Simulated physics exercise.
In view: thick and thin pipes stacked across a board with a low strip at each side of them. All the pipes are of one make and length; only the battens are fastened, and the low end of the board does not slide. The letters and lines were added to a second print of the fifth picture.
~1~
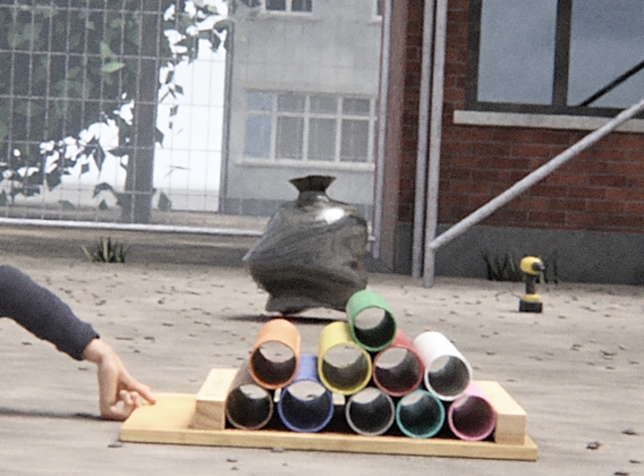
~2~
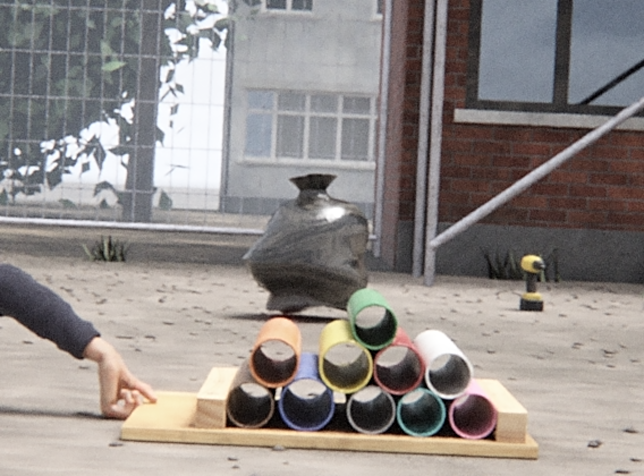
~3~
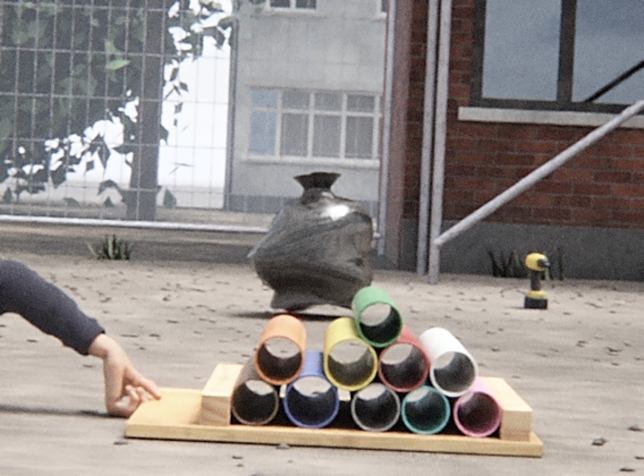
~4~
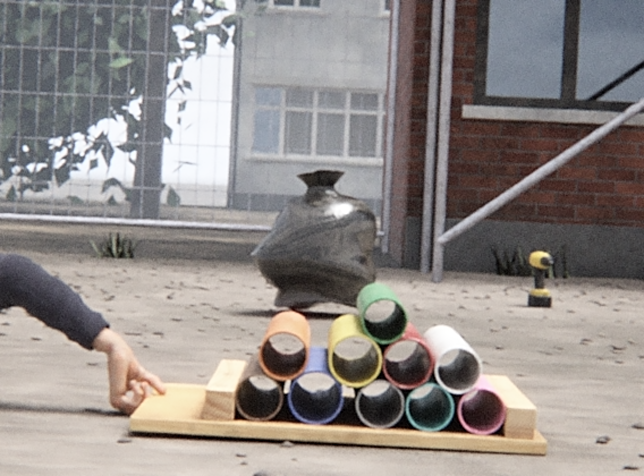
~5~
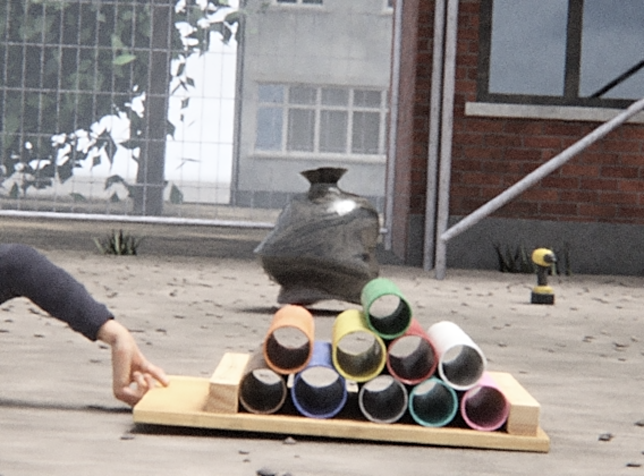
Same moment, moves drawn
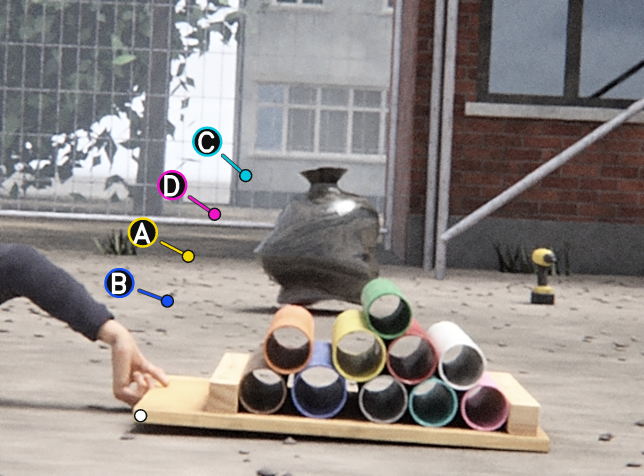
The footage shows colourful pipes stacked on a wooden board outdoors, with a dark vase and a drill behind; a hand at the board's left end raises that end slightly while the pipes stay stacked.
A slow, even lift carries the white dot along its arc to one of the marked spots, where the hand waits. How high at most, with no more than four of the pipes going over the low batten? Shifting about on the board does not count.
Raise it to D.
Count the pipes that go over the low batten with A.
With A, four.
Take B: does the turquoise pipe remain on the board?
Yes.
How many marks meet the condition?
The number is three.
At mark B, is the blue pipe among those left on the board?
Yes.
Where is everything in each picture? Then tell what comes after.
The first picture shows orange pipe (274, 364); white pipe (448, 376); red pipe (398, 370).
The second picture shows red pipe (398, 369); yellow pipe (346, 367).
The third picture shows board (334, 405); brown pipe (254, 402); orange pipe (279, 360); turquoise pipe (426, 411).
The fourth picture shows board (338, 401); brown pipe (259, 398); blue pipe (316, 397).
The fifth picture shows board (341, 396); brown pipe (262, 391); blue pipe (319, 392).
On the marked copy, A at (188, 256); B at (167, 301); C at (245, 176); D at (215, 214); the white dot at (141, 416).
Following D. Soon after the start, board at 18°.
Later, board at 32°.
In the end, board at 32°, four over the low batten (white, red, yellow, green).
As for the rest, A four over the low batten (white, red, yellow, green); B none over the low batten; C five over the low batten.
